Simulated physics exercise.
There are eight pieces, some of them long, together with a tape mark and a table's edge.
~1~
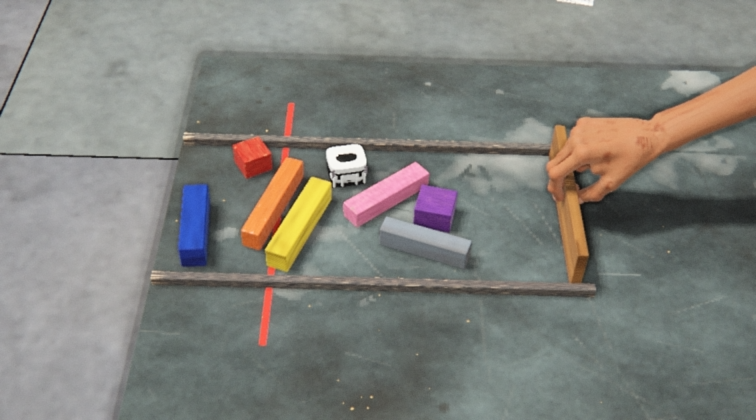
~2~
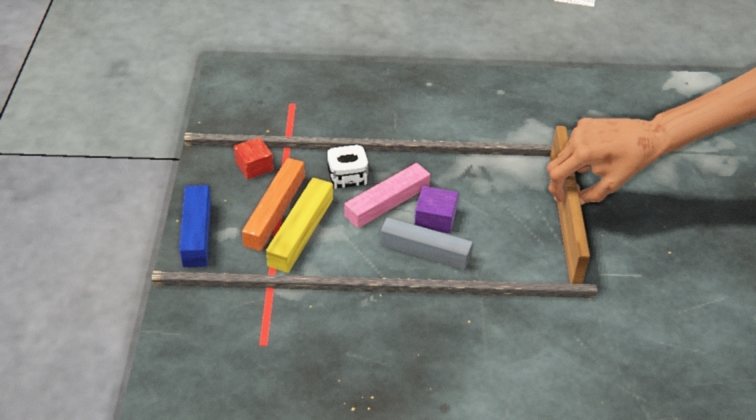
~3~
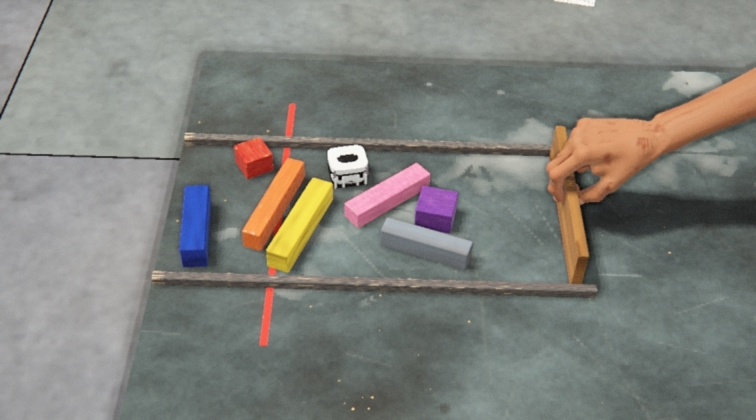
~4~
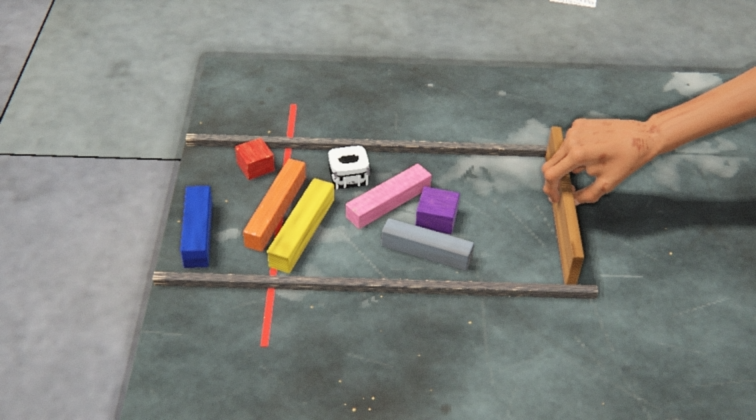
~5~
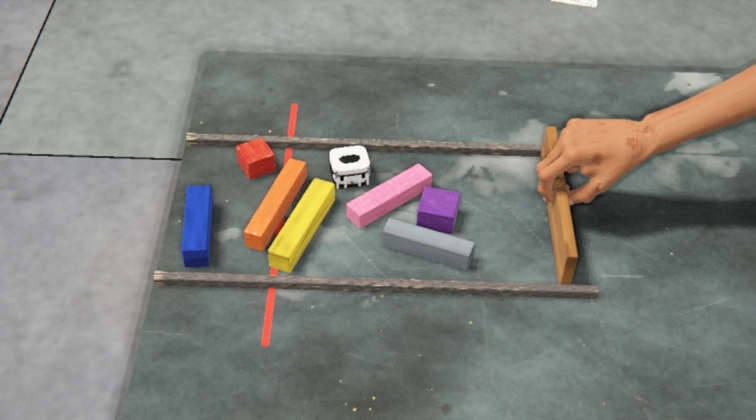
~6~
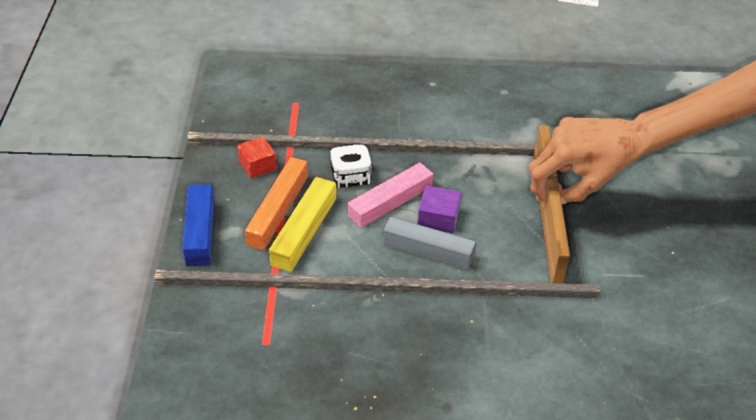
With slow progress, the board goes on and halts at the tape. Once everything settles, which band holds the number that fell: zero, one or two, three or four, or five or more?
The number gone is small: One or two.
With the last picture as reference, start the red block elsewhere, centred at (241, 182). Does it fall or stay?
Lab note: It does not drop.
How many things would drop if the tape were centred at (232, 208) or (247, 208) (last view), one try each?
First try 4, second try 4.
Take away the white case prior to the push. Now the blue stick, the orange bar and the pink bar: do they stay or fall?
Blue stick down, orange bar still up, pink bar still up.
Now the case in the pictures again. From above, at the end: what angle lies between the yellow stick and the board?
About 35° out of line.
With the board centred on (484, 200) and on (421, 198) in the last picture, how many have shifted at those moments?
At the first point the count is 0, at the second it's 3.
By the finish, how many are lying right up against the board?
That would be 3 of them.
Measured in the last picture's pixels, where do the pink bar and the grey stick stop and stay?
Roughly at (250, 181) and at (237, 228), in that order.
Early on, none off yet; blue stick at rest near (199, 225); red block at rest near (257, 157); orange bar at rest near (278, 202).
A while later, none off yet; blue stick at rest near (199, 225); red block at rest near (257, 157); orange bar at rest near (277, 202).
Further along, none off yet; blue stick travelled a little near (166, 223); red block travelled about its own width near (234, 152); orange bar travelled a little near (222, 191).
Finally, the number that fall off is one or two; lost, blue stick.
